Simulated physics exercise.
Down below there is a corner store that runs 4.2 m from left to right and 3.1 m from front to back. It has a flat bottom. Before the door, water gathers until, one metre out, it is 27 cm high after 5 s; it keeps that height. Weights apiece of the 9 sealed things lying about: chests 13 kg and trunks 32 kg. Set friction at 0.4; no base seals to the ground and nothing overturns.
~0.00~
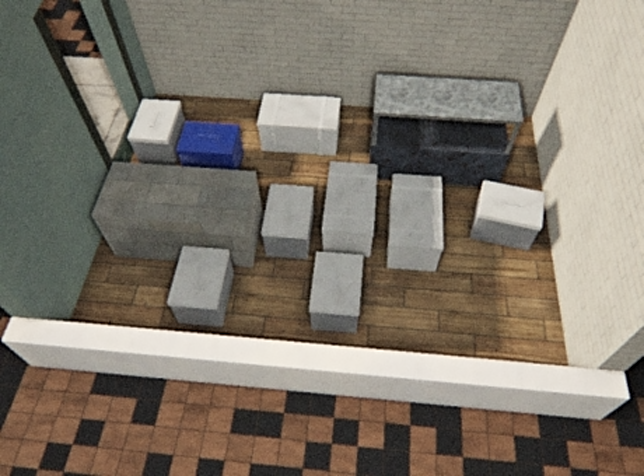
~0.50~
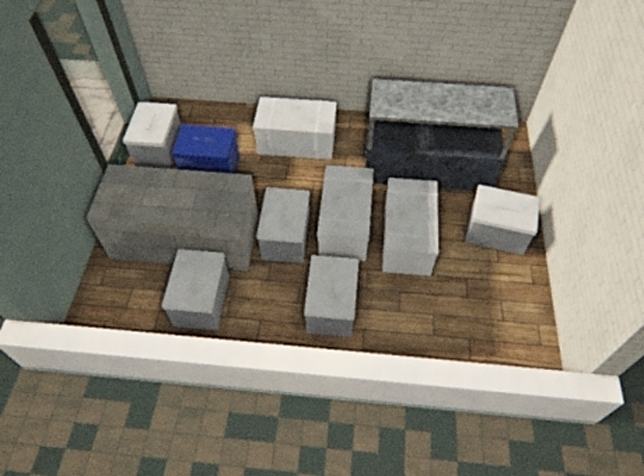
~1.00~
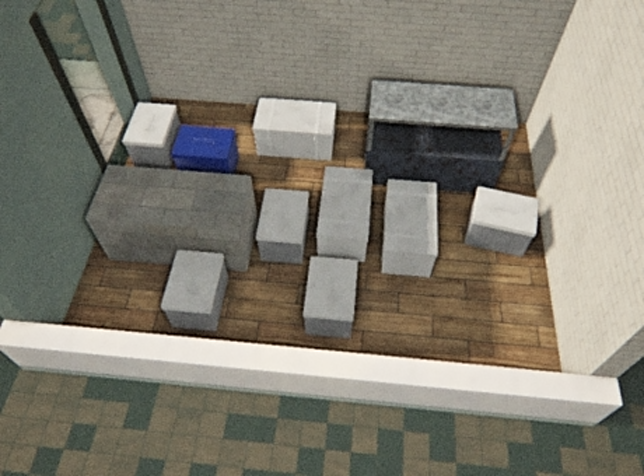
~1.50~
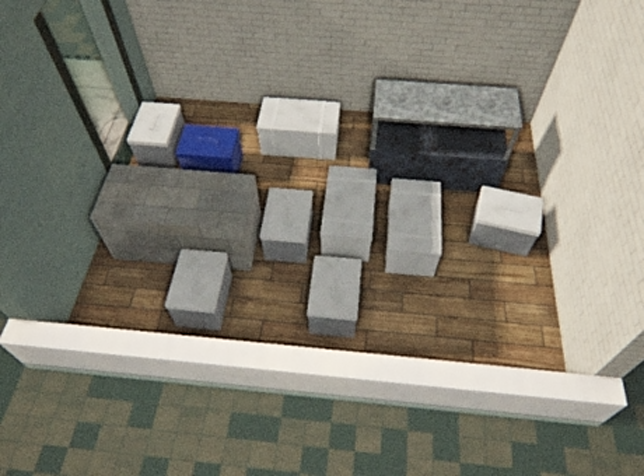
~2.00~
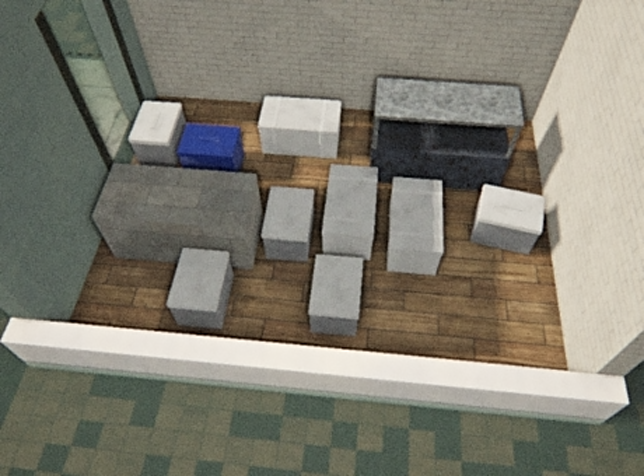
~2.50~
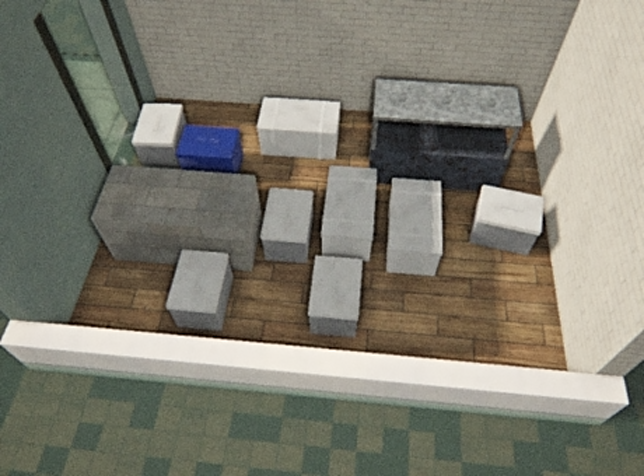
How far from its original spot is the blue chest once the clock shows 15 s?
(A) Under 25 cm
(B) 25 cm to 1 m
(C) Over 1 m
C, over 1 m.
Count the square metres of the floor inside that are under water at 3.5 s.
Near 1.5 m2 in all.
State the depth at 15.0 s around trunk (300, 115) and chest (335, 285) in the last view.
I'd estimate 19 cm for the first and 20 cm for the second.
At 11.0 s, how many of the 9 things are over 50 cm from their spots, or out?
At that moment it comes to 7.
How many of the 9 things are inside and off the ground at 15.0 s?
The number is 9.
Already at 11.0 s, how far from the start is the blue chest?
Some 200 cm from the start.
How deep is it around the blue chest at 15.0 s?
Near 20 cm deep.
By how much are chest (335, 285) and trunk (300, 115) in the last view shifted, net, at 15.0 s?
150 cm and 30 cm respectively.
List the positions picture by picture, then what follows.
The first picture shows the blue chest at (209, 138), on the bottom; 0.0 m2 under water; 0 of 9 have shifted.
The second picture shows the blue chest at (204, 141) rests on the ground; 0.0 m2 under water; 0 of 9 have shifted.
The third picture shows the blue chest at (204, 141) rests on the ground; 0.0 m2 under water; 0 of 9 have shifted.
The fourth picture shows the blue chest at (208, 141), on the bottom; water covers 0.0 m2; 0 of 9 have shifted.
The fifth picture shows the blue chest at (209, 140) rests on the ground; 0.0 m2 under water; 0 of 9 have shifted.
The sixth picture shows the blue chest at (208, 141) rests on the ground; water covers 0.2 m2; 0 of 9 have shifted.
After 3.5 s the blue chest is near (217, 144), 0.1 m from its start, aground; 0 afloat.
After 6.8 s the blue chest is near (337, 121), 1.3 m from its start, afloat; 3 afloat.
After 11.0 s the blue chest is near (373, 242), 2.0 m from its start, afloat; 9 afloat.
After 15.0 s the blue chest is near (192, 256), 1.4 m from its start, afloat; 9 afloat.
